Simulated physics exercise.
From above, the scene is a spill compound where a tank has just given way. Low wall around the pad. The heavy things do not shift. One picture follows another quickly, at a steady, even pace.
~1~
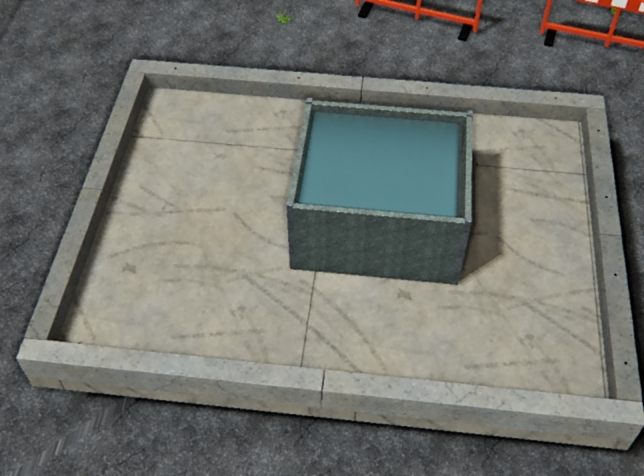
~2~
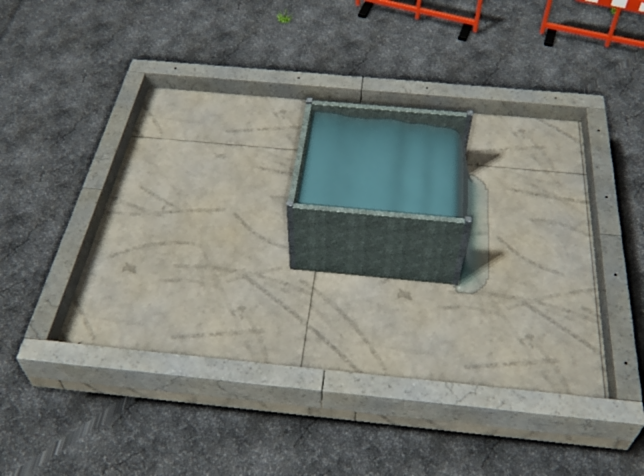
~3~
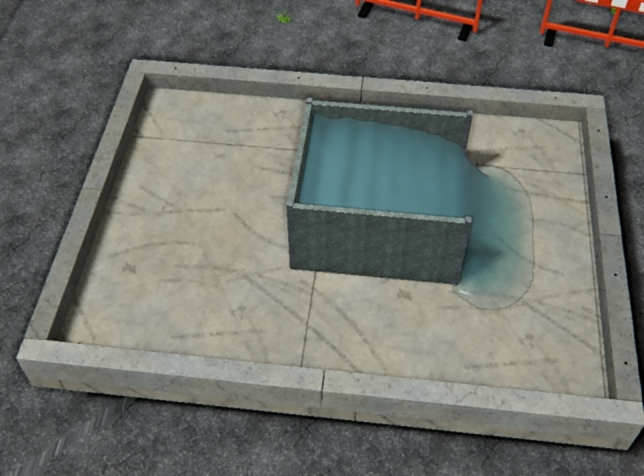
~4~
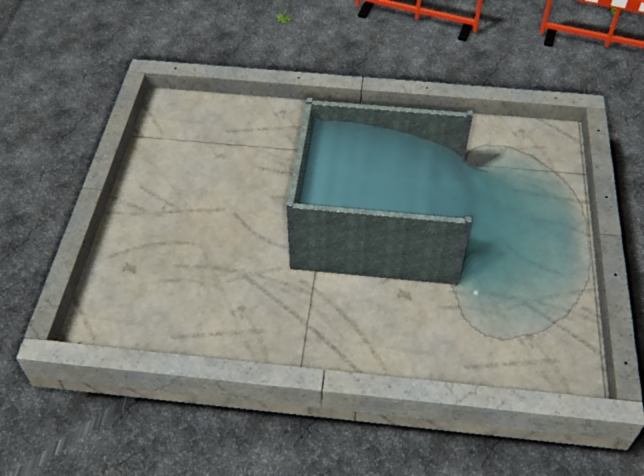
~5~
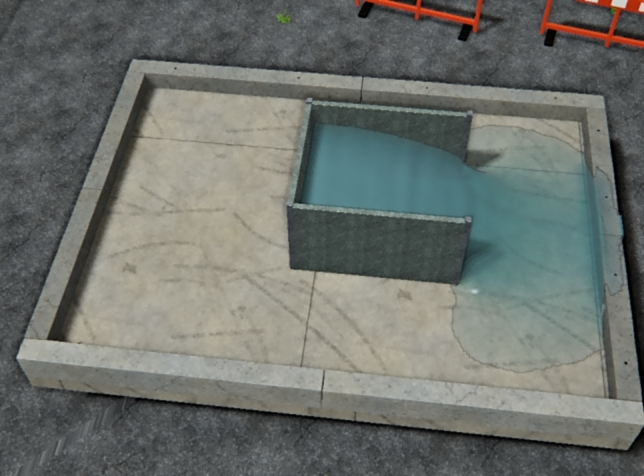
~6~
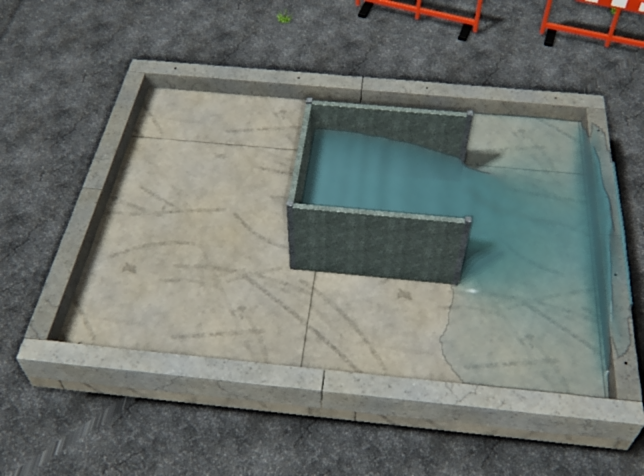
Blue-green water pours out of the open right side of a square, dark grey-green tank, spreads over the pad in a rounded sheet, reaches the right-hand wall and widens along it towards the near corner, while the level in the tank drops. The tank stands right of centre on a stained beige pad inside a low pale wall, with orange barriers beyond on dark ground. The view from above stays still.
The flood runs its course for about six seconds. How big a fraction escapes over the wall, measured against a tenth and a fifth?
Upwards of a fifth.
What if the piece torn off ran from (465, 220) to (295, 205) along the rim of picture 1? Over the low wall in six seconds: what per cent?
Some 26 in a hundred.
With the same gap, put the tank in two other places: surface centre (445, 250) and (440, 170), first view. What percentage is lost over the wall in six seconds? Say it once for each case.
Respectively 38 and 36 per cent.
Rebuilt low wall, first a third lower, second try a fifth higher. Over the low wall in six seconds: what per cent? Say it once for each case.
Roughly 50 per cent, then roughly 18 per cent.
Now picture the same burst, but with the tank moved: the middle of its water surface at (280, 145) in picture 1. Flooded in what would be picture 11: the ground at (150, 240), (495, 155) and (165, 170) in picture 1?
Untouched, submerged, untouched.
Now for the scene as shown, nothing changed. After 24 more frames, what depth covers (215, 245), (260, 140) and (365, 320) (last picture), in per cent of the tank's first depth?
2, 6 and 4 in a hundred, in turn.
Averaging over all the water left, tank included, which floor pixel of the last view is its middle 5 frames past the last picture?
Centre of mass: Roughly (460, 231).
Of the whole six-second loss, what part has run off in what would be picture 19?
Log: Around 90 %, estimated.
A moment on, water covers 30 % of the floor; the low wall has let 1 % over.
Next, water covers 30 % of the floor; the low wall has let 10 % over.
Then, water covers 55 % of the floor; the low wall has let 25 % over.
Later, water covers 80 % of the floor; the low wall has let 28 % over.
In the end, water covers 80 % of the floor; the low wall has let 28 % over.
